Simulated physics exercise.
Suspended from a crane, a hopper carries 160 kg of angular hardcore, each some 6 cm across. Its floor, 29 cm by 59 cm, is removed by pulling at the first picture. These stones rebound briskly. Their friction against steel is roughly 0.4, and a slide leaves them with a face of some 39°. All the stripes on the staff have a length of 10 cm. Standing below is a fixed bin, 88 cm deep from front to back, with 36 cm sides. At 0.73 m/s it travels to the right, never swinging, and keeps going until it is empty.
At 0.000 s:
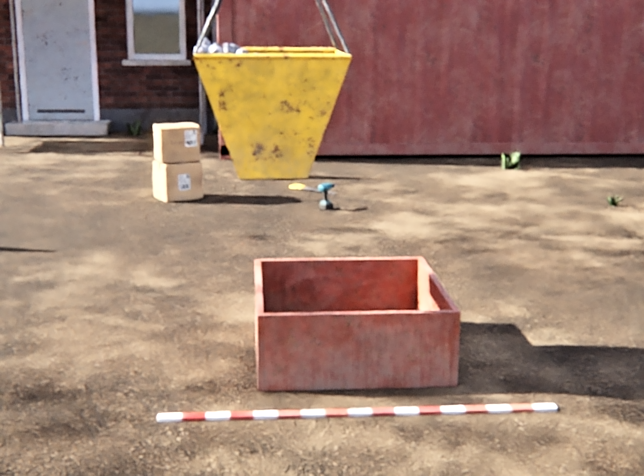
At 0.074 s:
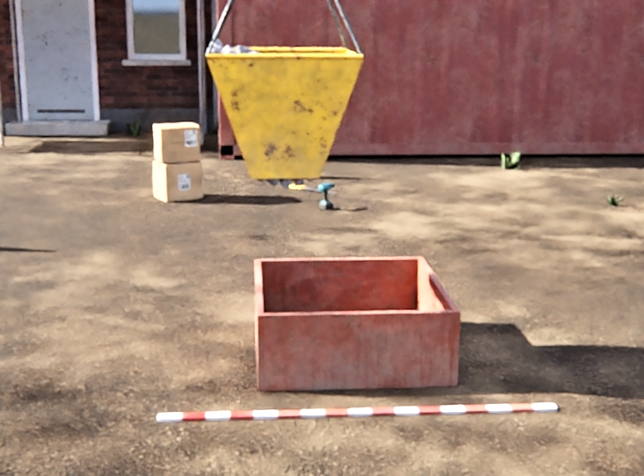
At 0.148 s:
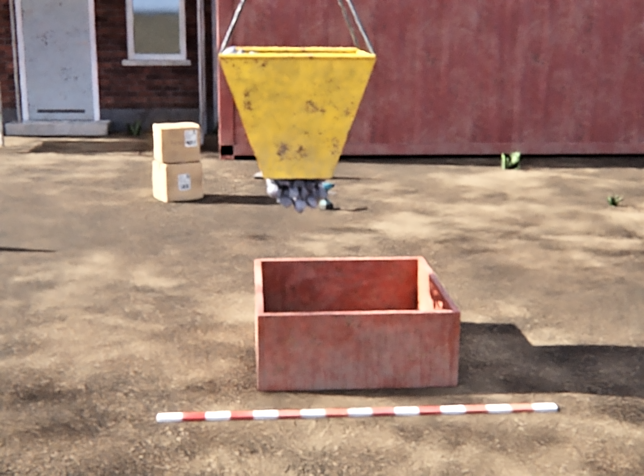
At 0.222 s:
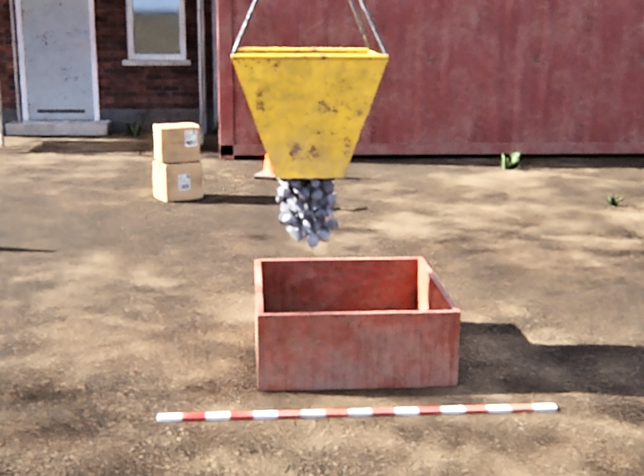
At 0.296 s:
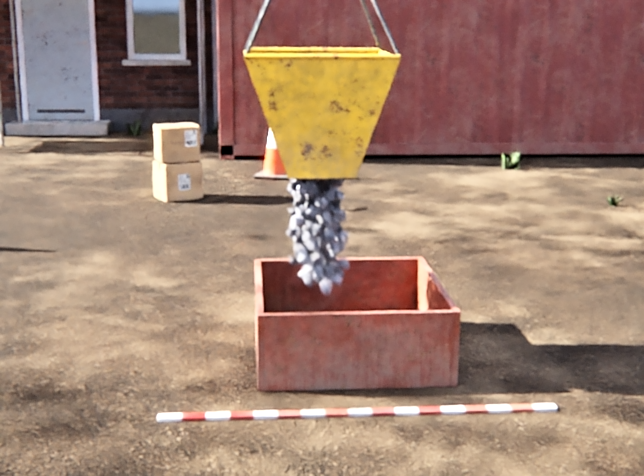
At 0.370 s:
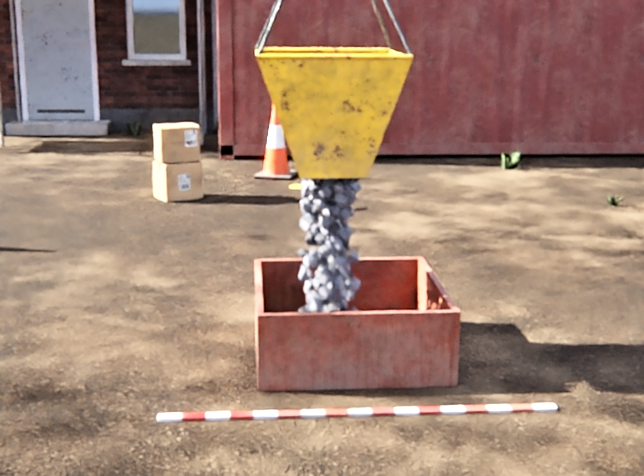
In a sunlit dirt yard, a still camera looks slightly down from the front toward a brick building with a pale door and a long dark-red wall. A yellow hopper hangs above the ground behind an open reddish box, with two cartons at left and a red-and-white staff in front. The hopper glides steadily right, uncovering an orange cone behind it, as grey stones pour from its base, the stream lengthening down into the box.
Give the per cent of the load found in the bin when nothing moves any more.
I would say 97 percent.
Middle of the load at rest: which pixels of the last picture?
I'd point to close to (380, 327) in the last picture.
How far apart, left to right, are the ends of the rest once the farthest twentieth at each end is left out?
About 60 cm.
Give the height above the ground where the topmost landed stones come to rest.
Height at rest: Around 36 cm.
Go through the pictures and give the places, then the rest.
The outlet is at (273, 167); nothing has dropped yet, in the first frame.
The outlet is at (286, 167); 4 % is out, in the second frame.
The outlet is at (298, 167); 11 % is out, the lowest stones still above the rim at (294, 198), 79 cm up, in the third frame.
The outlet is at (310, 167); 20 % is out, the lowest stones still above the rim at (306, 233), 62 cm up, in the fourth frame.
The outlet is at (322, 167); 30 % is out, the lowest stones still above the rim at (324, 275), 42 cm up, in the fifth frame.
The outlet is at (334, 167); 41 % is out, the lowest stones still above the rim at (324, 270), 41 cm up, in the sixth frame.
After 0.7 s, 9 % in the hopper, 91 % falling or lying in the bin; the stones farthest right are at (429, 337).
After 1.1 s, 0 % in the hopper, 97 % falling or lying in the bin, 3 % falling or lying beside or right of the bin; the stones farthest right are at (460, 288).
After 1.7 s, 0 % in the hopper, 97 % falling or lying in the bin, 3 % falling or lying beside or right of the bin; the stones farthest right are at (531, 345).
After 2.6 s, 0 % in the hopper, 97 % falling or lying in the bin, 3 % falling or lying beside or right of the bin; the stones farthest right are at (531, 345).
After 4.5 s, 0 % in the hopper, 97 % in the bin, 3 % beside or right of the bin; the stones farthest right are at (531, 345).
